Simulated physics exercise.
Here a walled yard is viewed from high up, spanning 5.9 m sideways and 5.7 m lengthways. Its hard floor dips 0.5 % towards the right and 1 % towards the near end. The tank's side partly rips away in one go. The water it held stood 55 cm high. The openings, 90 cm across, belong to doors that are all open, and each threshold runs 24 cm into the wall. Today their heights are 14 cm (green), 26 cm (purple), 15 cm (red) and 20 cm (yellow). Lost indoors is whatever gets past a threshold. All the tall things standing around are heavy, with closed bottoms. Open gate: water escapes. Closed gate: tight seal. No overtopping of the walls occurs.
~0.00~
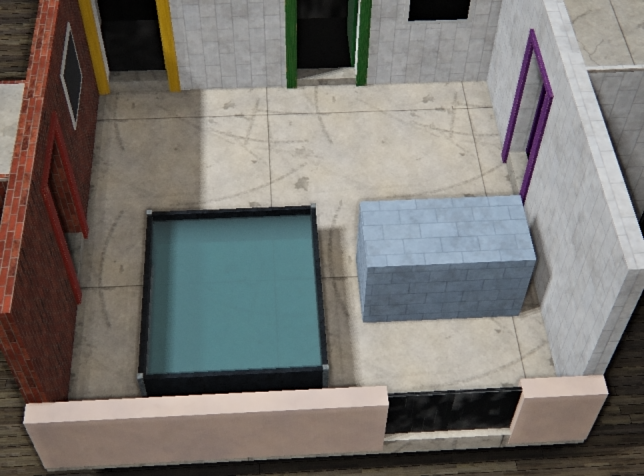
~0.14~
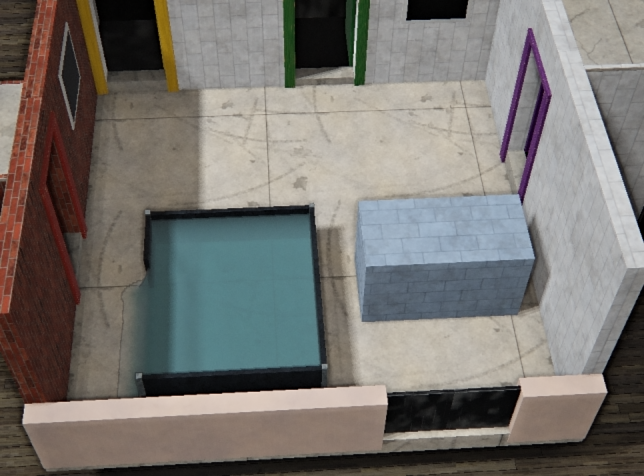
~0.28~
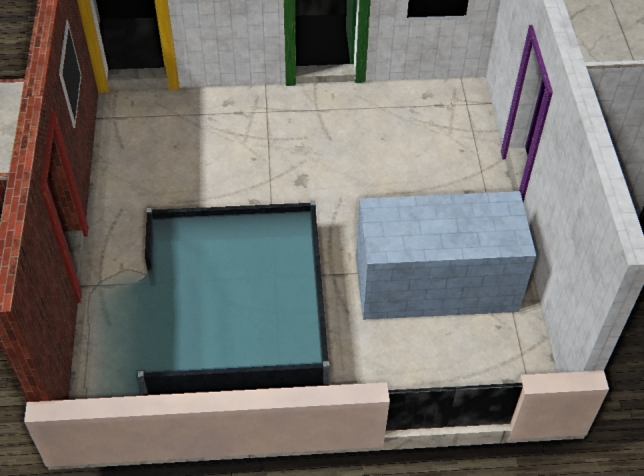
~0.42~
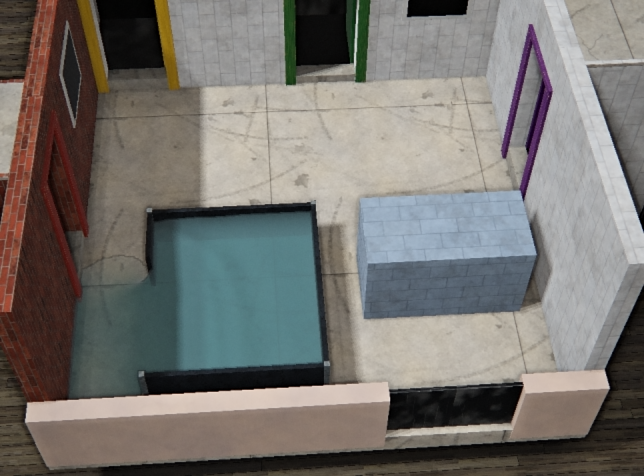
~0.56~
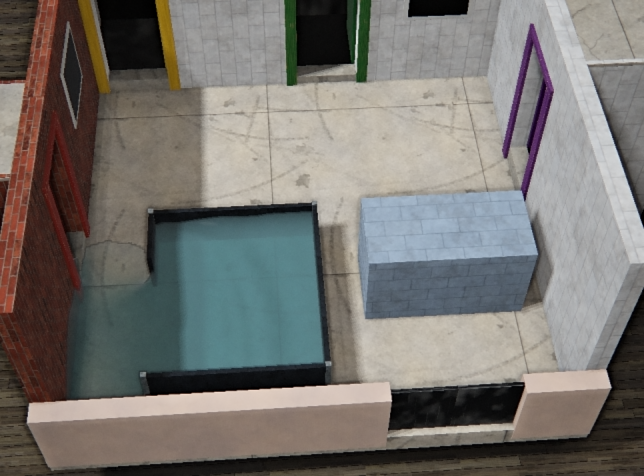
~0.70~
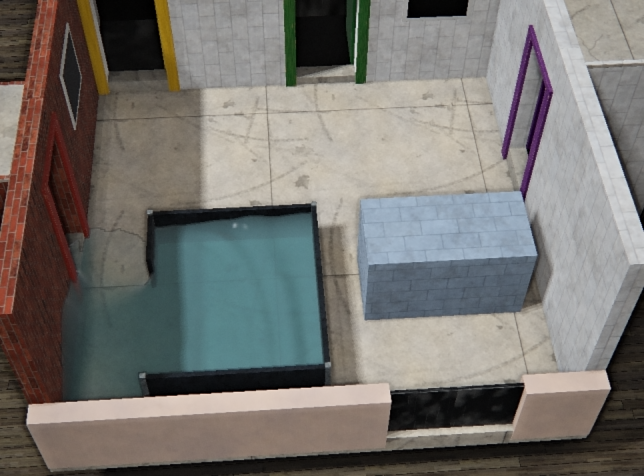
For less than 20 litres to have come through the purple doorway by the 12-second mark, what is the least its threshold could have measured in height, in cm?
9.5 cm or so.
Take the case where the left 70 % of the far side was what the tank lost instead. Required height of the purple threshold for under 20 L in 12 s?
Minimum height: Approx. 11.5 cm.
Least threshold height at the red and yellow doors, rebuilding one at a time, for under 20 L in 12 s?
You'd want some 19 cm at red and some 16 cm at yellow.
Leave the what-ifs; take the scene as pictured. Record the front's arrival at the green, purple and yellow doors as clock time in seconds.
Green = 3.2 s, purple = 4.0 s, yellow = 2.2 s.
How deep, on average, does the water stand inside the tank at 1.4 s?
Average depth: Approx. 36 cm.
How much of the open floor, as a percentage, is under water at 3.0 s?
Around 50 per cent of the floor.
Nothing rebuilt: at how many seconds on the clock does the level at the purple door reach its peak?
Near 10.0 seconds.
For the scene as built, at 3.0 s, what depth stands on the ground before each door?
Green door 0 cm, purple door 0 cm, red door 20 cm, yellow door 18 cm.
After 1.4 s water covers 15 % of the floor, deepest (60 cm) near (68, 438); it has not reached the purple door.
After 3.0 s water covers 50 % of the floor, deepest (30 cm) near (68, 438); it has not reached the purple door.
After 12.0 s water covers 95 % of the floor, deepest (16 cm) near (301, 424); 11 cm at the purple door, 0 litres in over its 26 cm threshold.
At the purple door as built, the water arrived by 4.1 s and peaked near 14 cm at 10.0 s.
Run again over the same 12 s with other heights there, 39 litres in over 8 cm, 7 litres over 11 cm. The limit of 20 litres is kept from about 9.5 cm up.
